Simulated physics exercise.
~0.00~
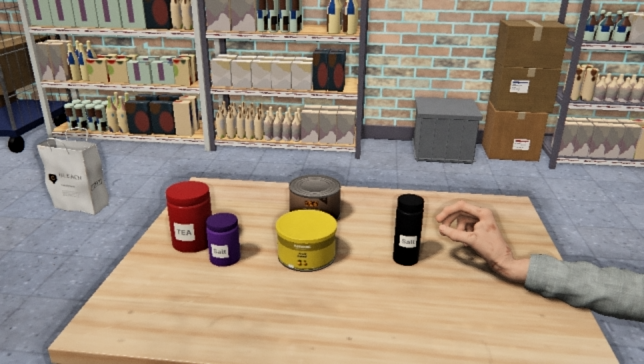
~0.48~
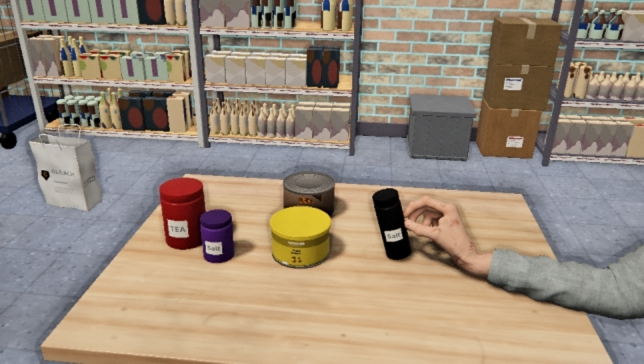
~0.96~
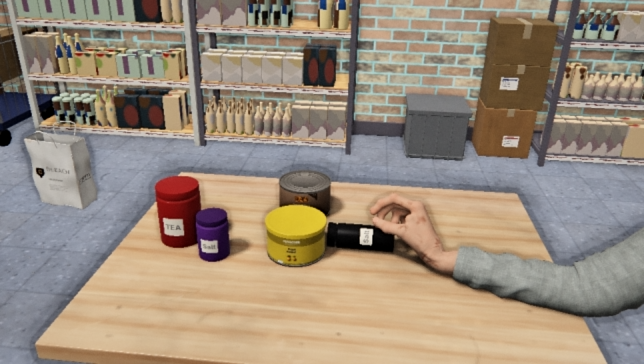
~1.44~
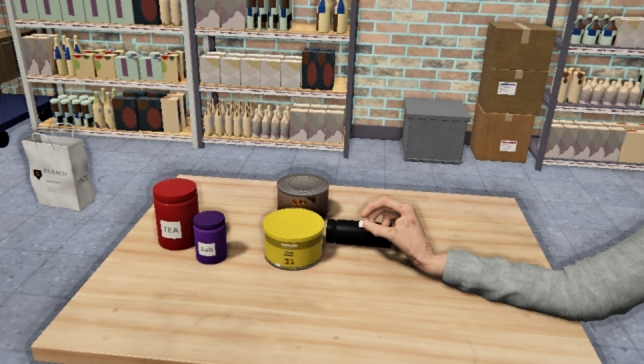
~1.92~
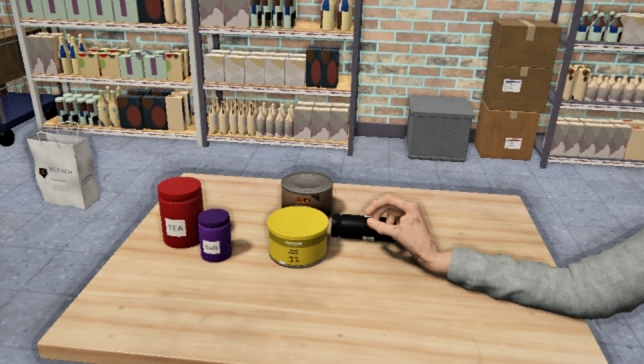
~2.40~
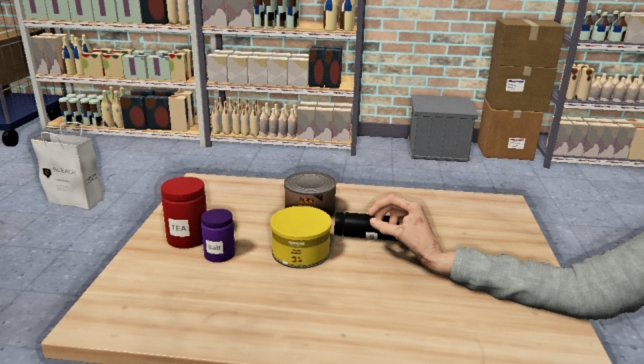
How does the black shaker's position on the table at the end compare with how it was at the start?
At the start the black shaker stands upright, and by the end it is lying on its side.
